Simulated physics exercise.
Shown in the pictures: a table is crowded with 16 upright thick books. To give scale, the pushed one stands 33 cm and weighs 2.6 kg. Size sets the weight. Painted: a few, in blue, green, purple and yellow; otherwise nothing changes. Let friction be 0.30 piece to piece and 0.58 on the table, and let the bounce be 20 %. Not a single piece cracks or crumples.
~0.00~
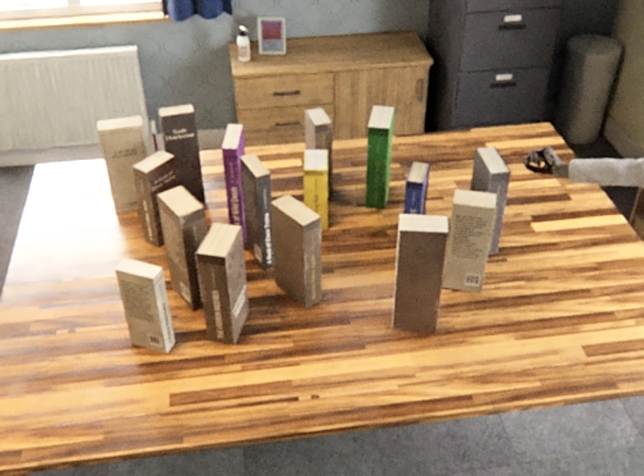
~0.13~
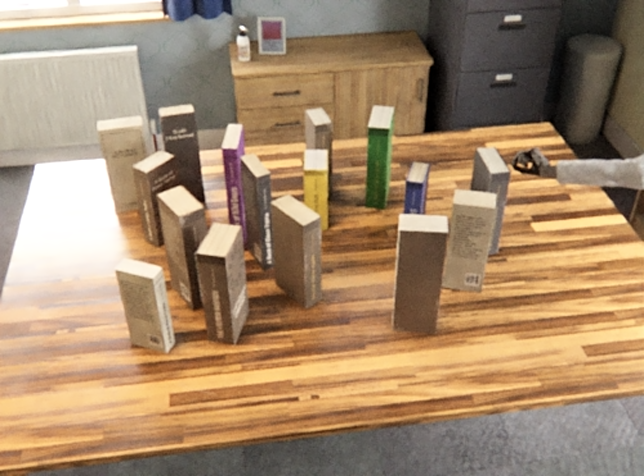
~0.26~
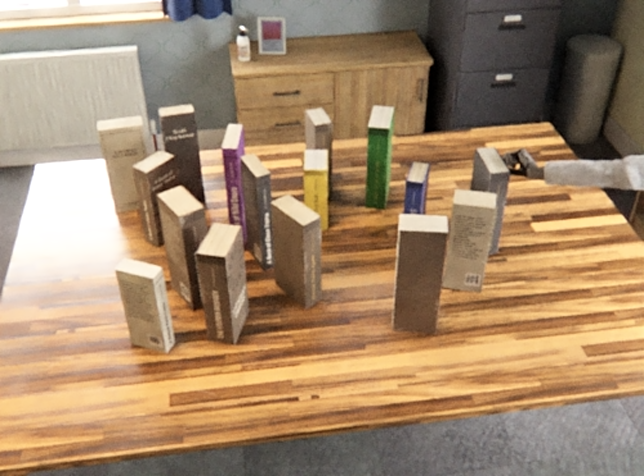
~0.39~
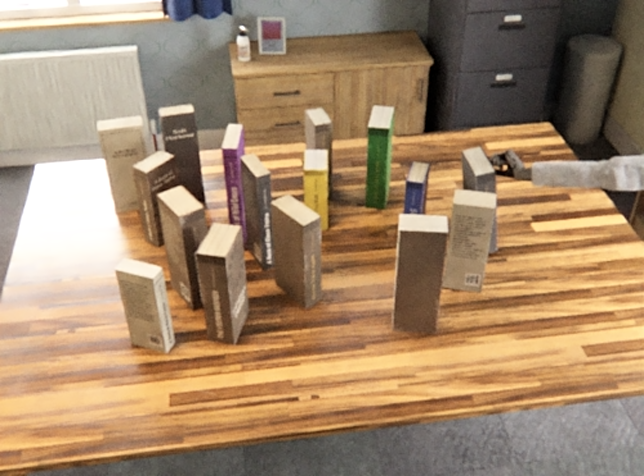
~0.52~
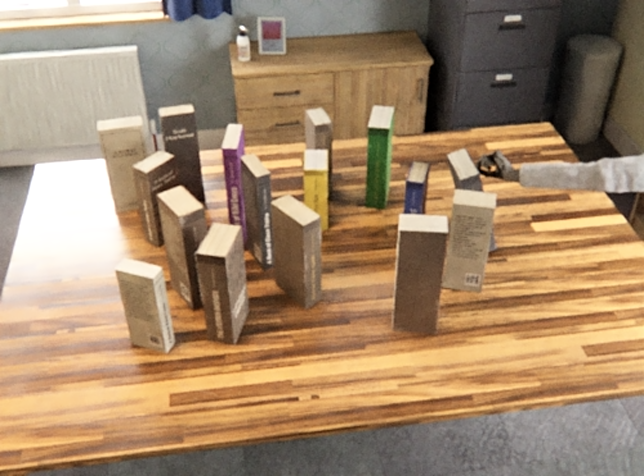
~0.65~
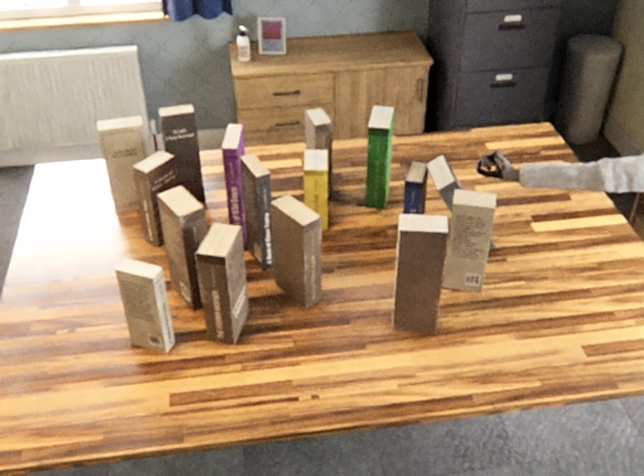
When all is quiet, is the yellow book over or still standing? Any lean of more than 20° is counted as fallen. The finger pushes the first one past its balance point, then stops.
Result: Yellow book up.
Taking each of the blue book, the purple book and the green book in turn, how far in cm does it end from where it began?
Approx. shifts in cm - blue: 20; purple: 0; green: 0.
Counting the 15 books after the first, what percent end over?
Around 5 %.
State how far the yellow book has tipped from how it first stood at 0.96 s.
About 0°.
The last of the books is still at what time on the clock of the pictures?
Around 2.0 seconds.
After 0.82 s, 1 of the 15 other books over; yellow book unmoved; blue book leaning 26°.
After 0.96 s, 1 of the 15 other books over; yellow book unmoved; blue book lying flat.
At rest (2.0 s), 1 of the 15 other books over; yellow book unmoved; blue book lying flat; green book unmoved. 14 left standing. As the last picture would show them, middles, yellow book near (314, 189), blue book near (367, 222).
